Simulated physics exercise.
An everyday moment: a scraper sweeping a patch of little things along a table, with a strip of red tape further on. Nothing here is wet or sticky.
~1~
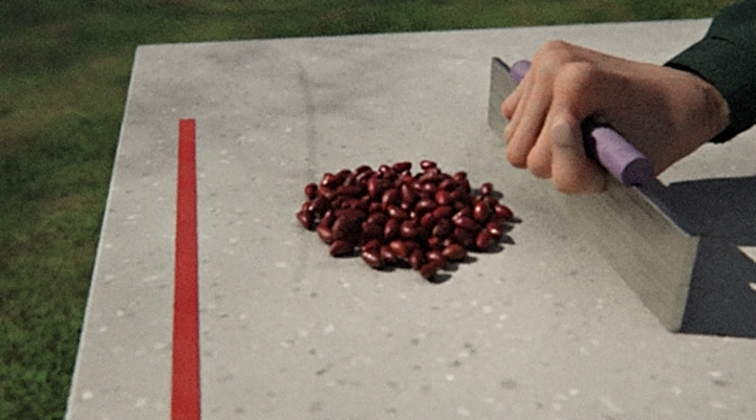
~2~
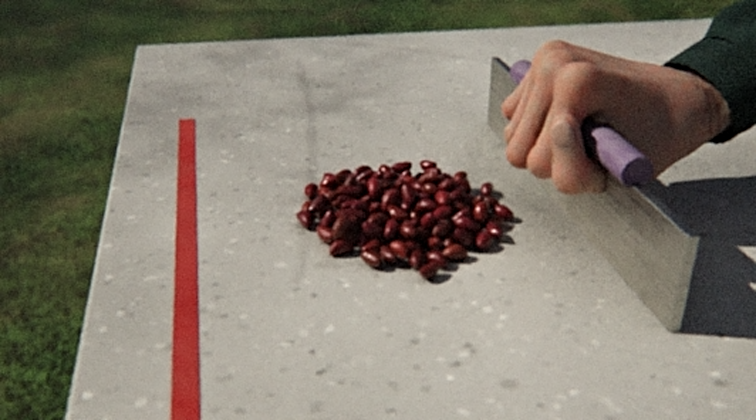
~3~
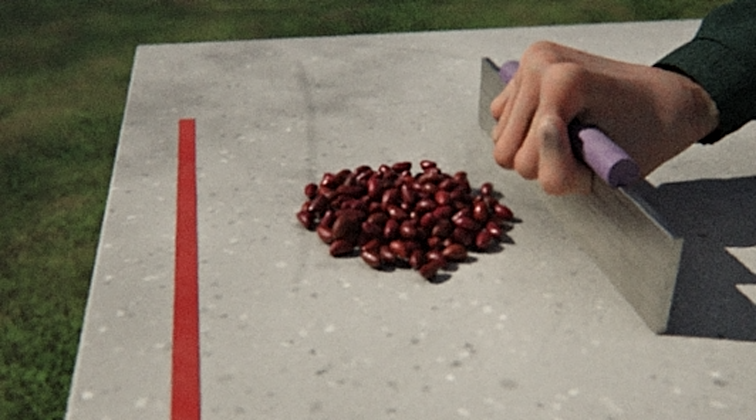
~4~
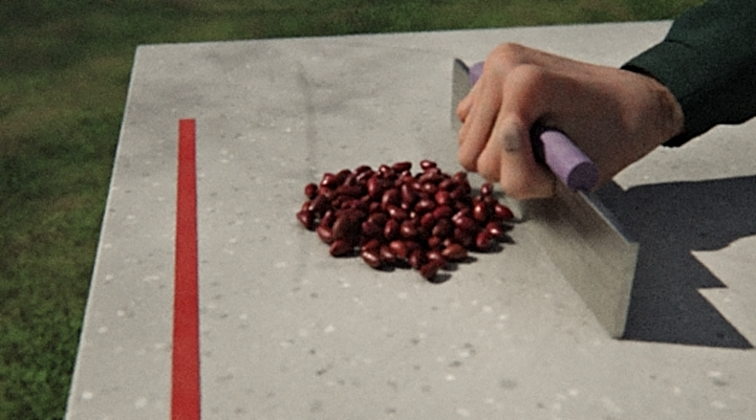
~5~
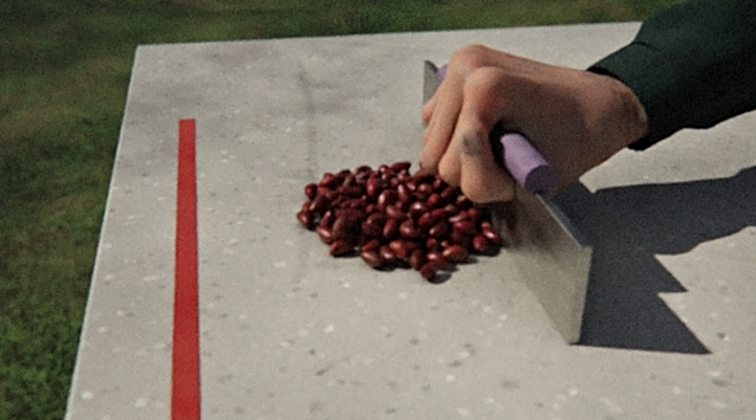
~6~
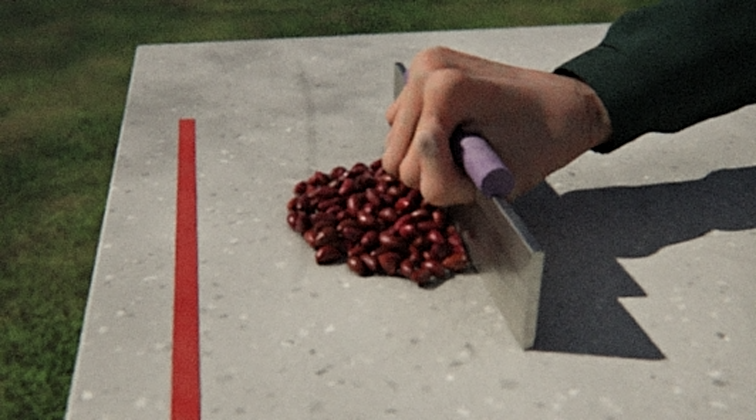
A hand gripping a scraper by its purple handle rested at first, then slid it left across the pale speckled table, reaching the heap of dark red beans and pushing them a little toward the red tape.
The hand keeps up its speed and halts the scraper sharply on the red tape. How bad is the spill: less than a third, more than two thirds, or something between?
The floor gets from one third to two thirds.
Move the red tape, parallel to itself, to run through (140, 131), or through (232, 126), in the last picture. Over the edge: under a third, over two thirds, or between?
At the first place more than two thirds, at the second under a third.
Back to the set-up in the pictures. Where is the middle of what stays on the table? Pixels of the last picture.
Around (138, 230).
Just after the last frame, scraper still moving, near (306, 143); heap all on the table, its front near (159, 221).
A moment on, scraper stopped at the red tape; heap roughly a third over the edge.
Further on, scraper stopped at the red tape; heap roughly half over the edge.
When it is over, scraper stopped at the red tape; heap roughly half over the edge.
